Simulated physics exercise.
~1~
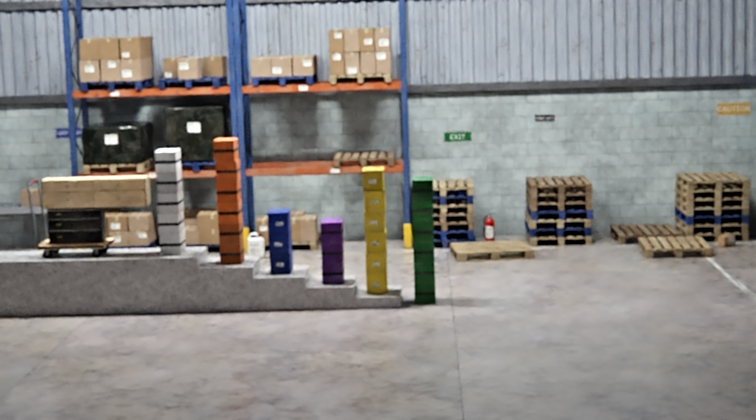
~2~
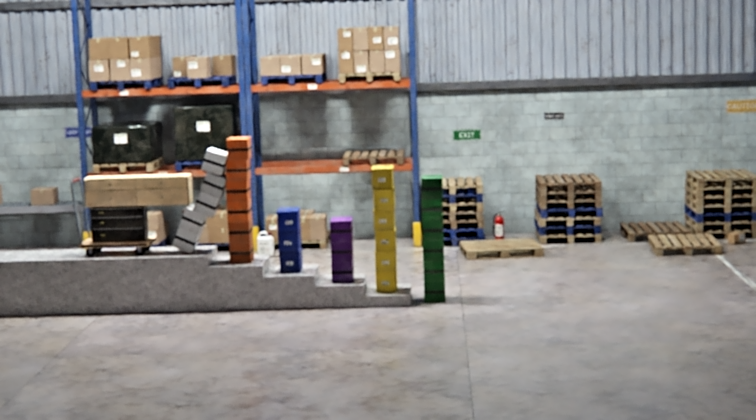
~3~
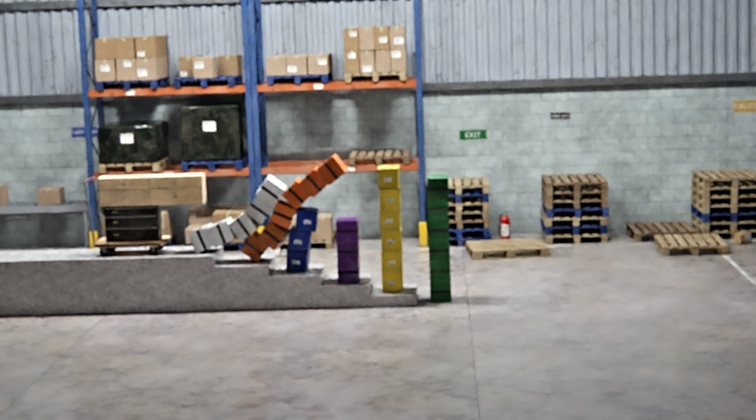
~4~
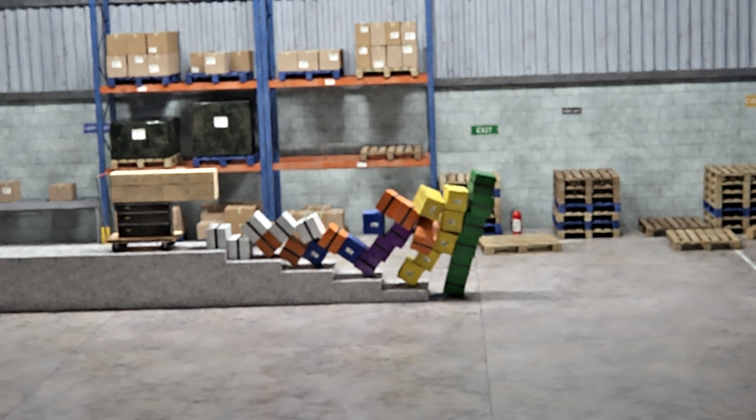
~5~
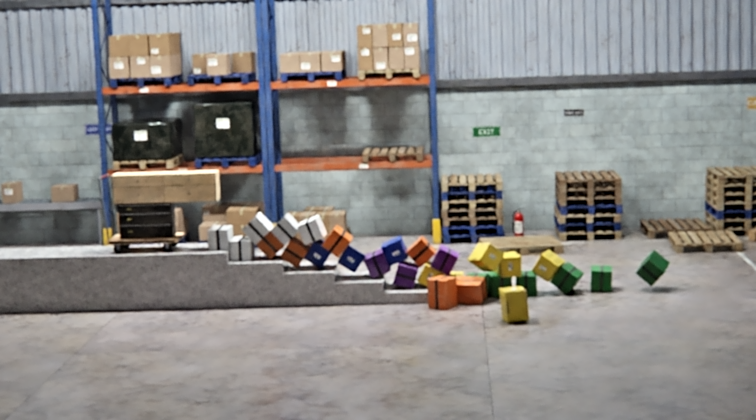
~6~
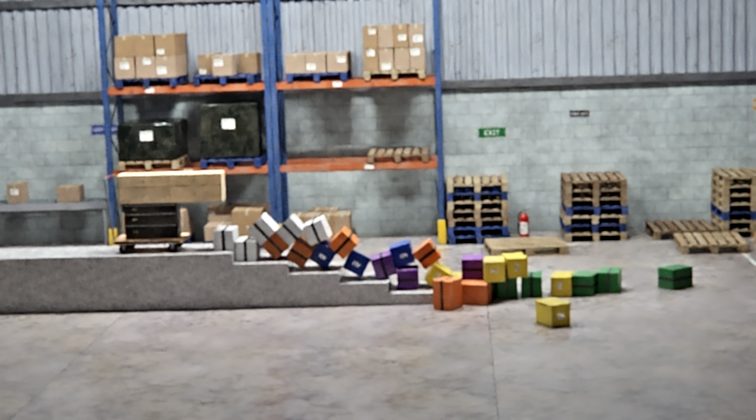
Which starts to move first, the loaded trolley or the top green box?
The loaded trolley moves first, rolling right towards the pale stack while the top green box is still in place. The green box only starts to move later, when its stack tips to the right.
